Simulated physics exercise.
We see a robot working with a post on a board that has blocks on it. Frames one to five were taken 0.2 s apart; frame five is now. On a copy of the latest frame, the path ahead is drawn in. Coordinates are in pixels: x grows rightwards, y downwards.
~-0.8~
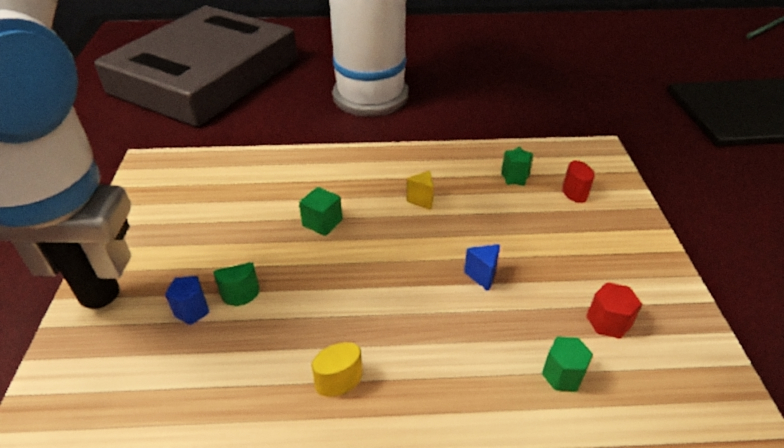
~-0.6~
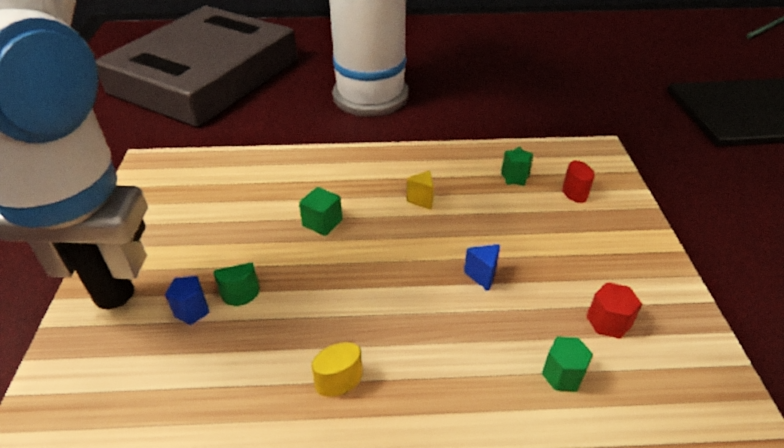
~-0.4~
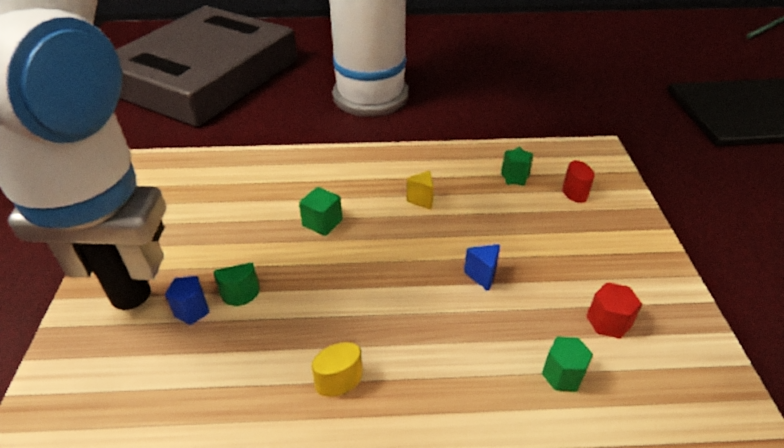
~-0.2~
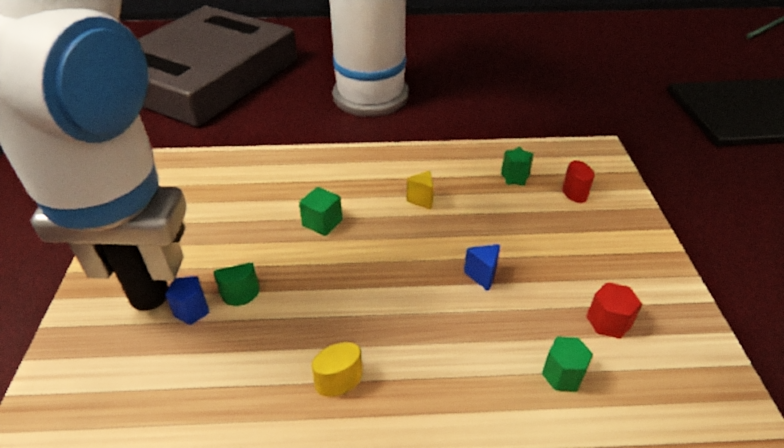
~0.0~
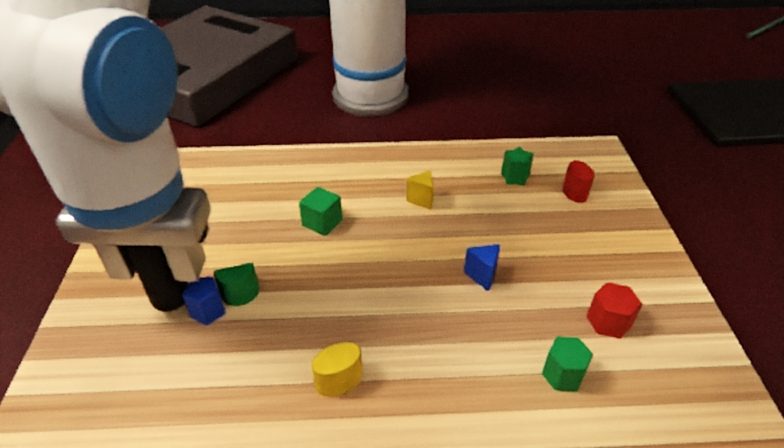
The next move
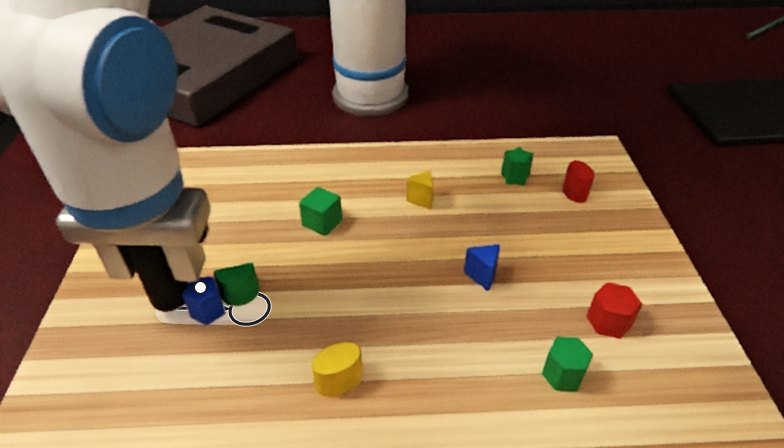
On a striped wooden board, a robot arm slides its black post right and nudges a blue block toward a green one.
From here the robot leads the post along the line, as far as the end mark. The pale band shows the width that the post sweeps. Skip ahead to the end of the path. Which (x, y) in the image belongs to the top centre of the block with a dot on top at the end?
My prediction: (279, 284).
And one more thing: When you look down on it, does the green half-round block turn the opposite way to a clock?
Answer: Yes.
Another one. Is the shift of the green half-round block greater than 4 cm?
That would be a yes.
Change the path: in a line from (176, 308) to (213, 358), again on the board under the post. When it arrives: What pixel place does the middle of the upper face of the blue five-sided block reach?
About (223, 294).
Drawn move, from (176, 308) to (250, 309); the dot is on the blue five-sided block.
On the path given first. Halfway along, post (210, 299); blue five-sided block (242, 284), turned 25° anticlockwise; green half-round block (267, 264).
At the end, post (247, 299); blue five-sided block (279, 284), turned 20° anticlockwise; green half-round block (290, 258), turned 45° anticlockwise.
